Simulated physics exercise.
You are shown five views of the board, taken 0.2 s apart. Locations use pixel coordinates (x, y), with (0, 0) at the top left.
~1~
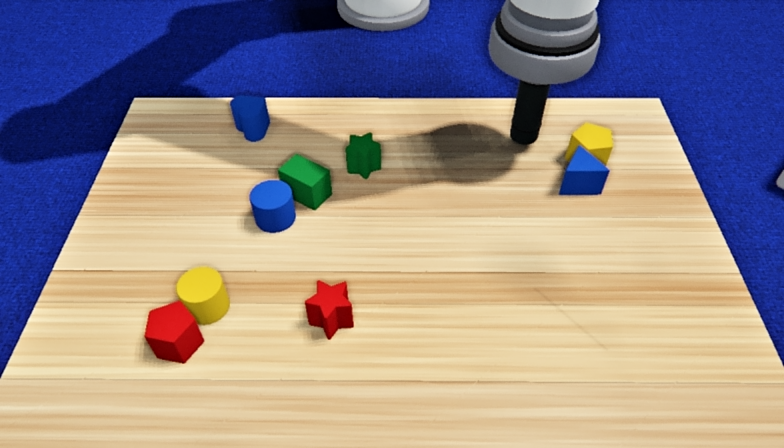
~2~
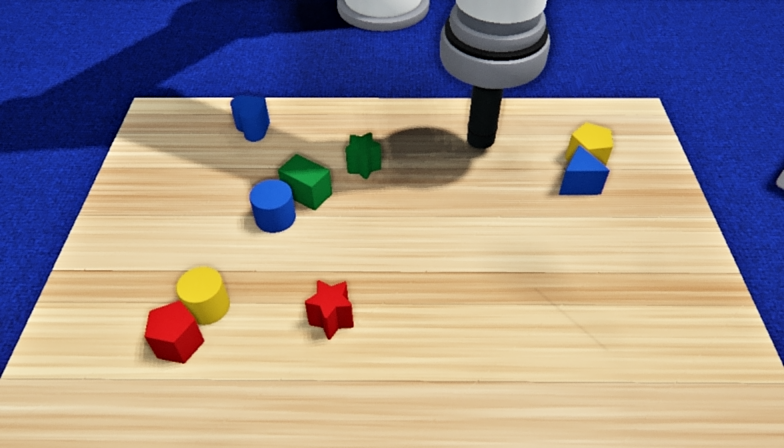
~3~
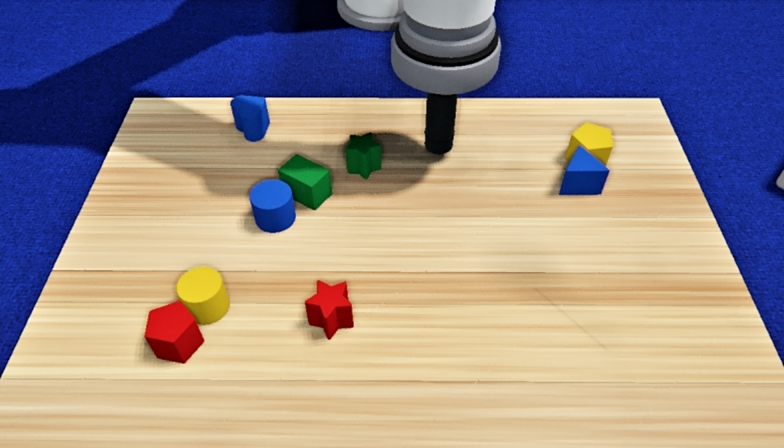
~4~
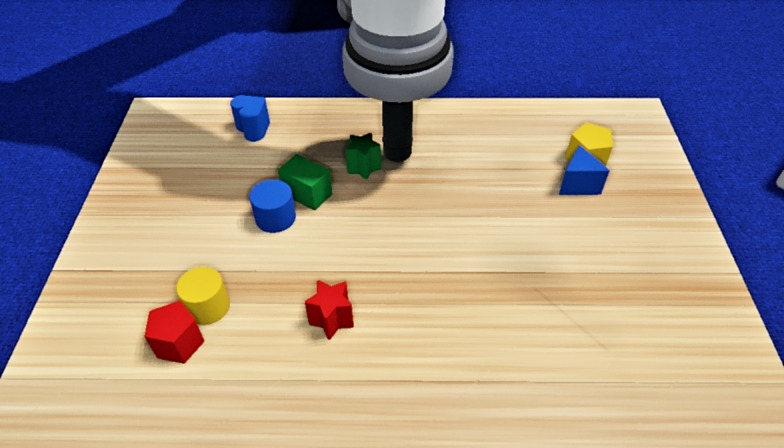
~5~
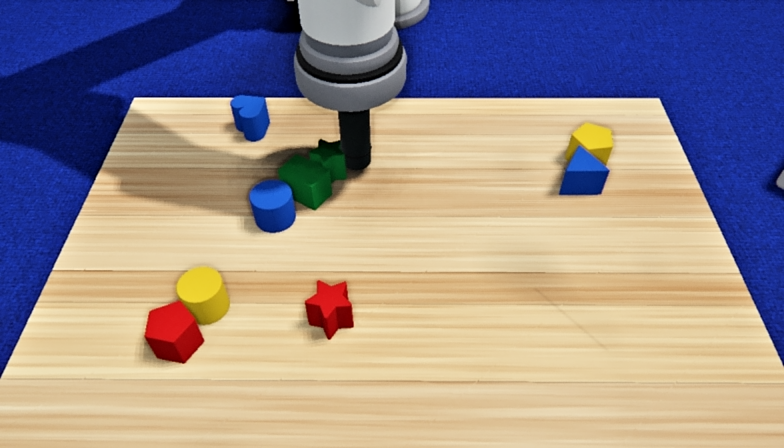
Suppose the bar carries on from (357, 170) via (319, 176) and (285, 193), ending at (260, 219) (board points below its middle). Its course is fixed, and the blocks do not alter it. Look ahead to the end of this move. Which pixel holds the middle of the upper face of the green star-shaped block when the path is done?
At roughly (259, 156).
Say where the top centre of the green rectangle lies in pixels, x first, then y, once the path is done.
I think it will end close to (236, 217).
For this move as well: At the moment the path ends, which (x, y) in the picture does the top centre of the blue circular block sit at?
It is at (227, 248).
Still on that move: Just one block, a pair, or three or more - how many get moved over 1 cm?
Moved: 3 or more.
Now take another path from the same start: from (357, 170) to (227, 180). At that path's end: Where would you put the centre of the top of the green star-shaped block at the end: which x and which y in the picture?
That would be at about pixel (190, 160).
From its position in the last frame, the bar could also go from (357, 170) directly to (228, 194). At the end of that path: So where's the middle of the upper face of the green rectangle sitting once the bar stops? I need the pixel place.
Its top middle is near (265, 184).
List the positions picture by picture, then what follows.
In the first frame, tip of the bar (524, 137), middles of tops, blue circular block (270, 194), green rectangle (304, 169), green star-shaped block (362, 142).
In the second frame, bar (481, 141), nothing pushed.
In the third frame, bar (439, 146), nothing pushed.
In the fourth frame, bar (398, 153), nothing pushed.
In the fifth frame, bar (357, 162), blue circular block (270, 194), green rectangle (304, 169), green star-shaped block (328, 149).
The first path, step by step. One third of the way, bar (317, 168); blue circular block (261, 202); green rectangle (278, 177), turned 30° anticlockwise; green star-shaped block (286, 154).
Two thirds of the way, bar (282, 185); blue circular block (248, 216); green rectangle (262, 189), turned 15° anticlockwise; green star-shaped block (260, 156), turned 50° clockwise.
At the end, bar (258, 211); blue circular block (227, 248); green rectangle (236, 217), turned 20° anticlockwise; green star-shaped block (259, 156), turned 60° clockwise.
